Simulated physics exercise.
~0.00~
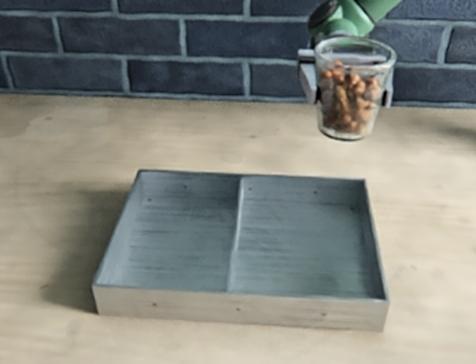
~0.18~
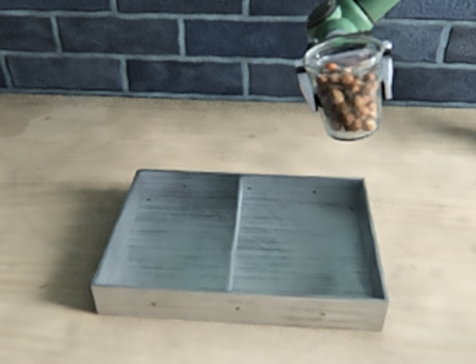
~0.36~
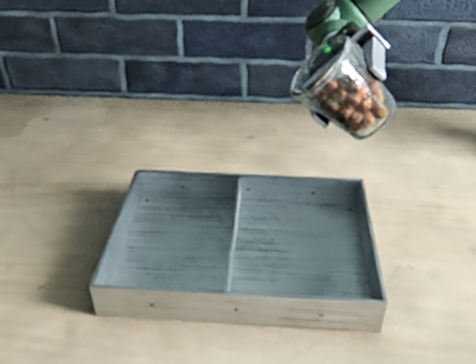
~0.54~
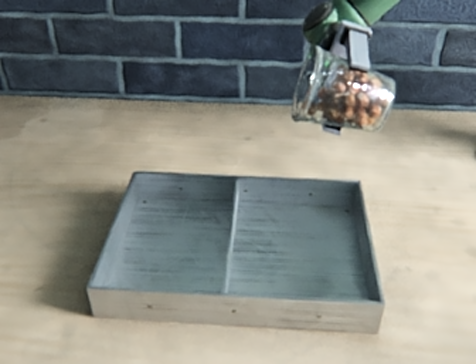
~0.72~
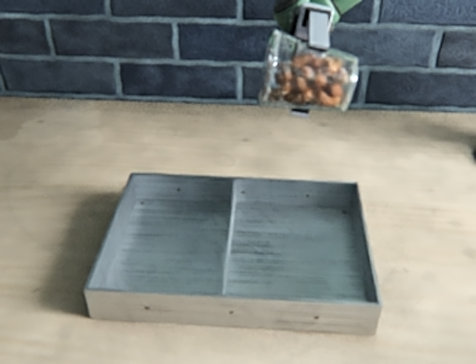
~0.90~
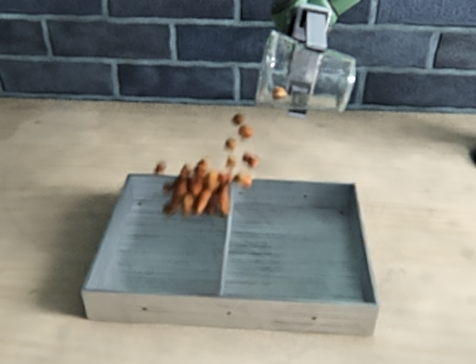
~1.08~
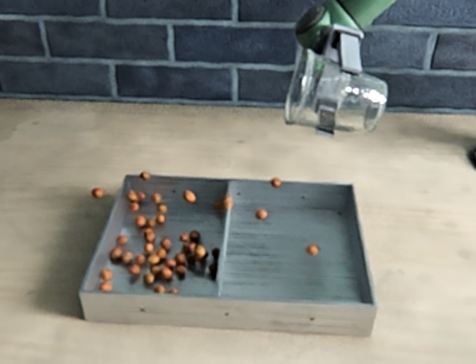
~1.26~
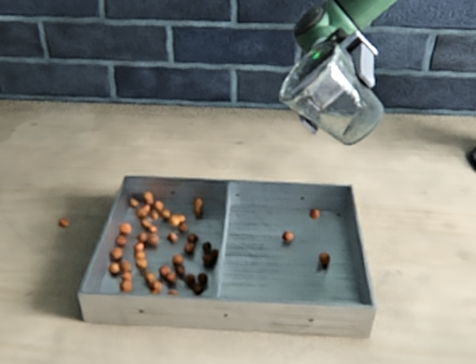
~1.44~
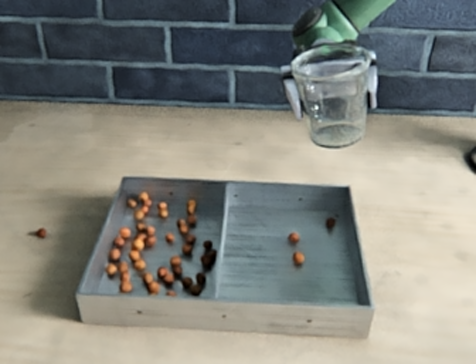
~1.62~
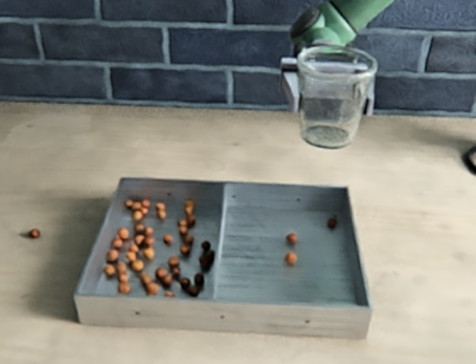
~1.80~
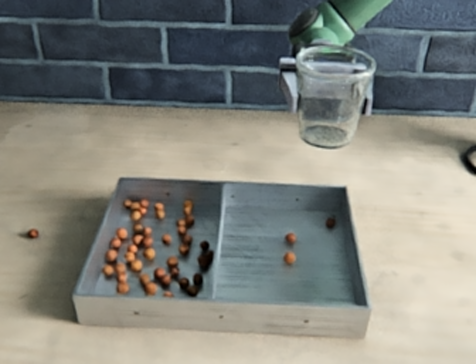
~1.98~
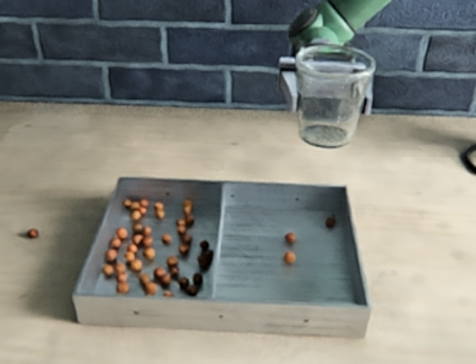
A green robot arm at the upper right grips a clear cup of brown hazelnuts above a pale wooden table, seen from slightly above, with a dark blue-grey brick wall behind. Below sits a shallow grey tray split by a cross wall into left and right parts. The arm tips the cup onto its side and shifts it left, and the nuts pour out in a clump toward the tray. They scatter and bounce, most settling in the left part, three in the right, and one on the table to the left. The arm moves back right and turns the cup upright, where it stays, empty.
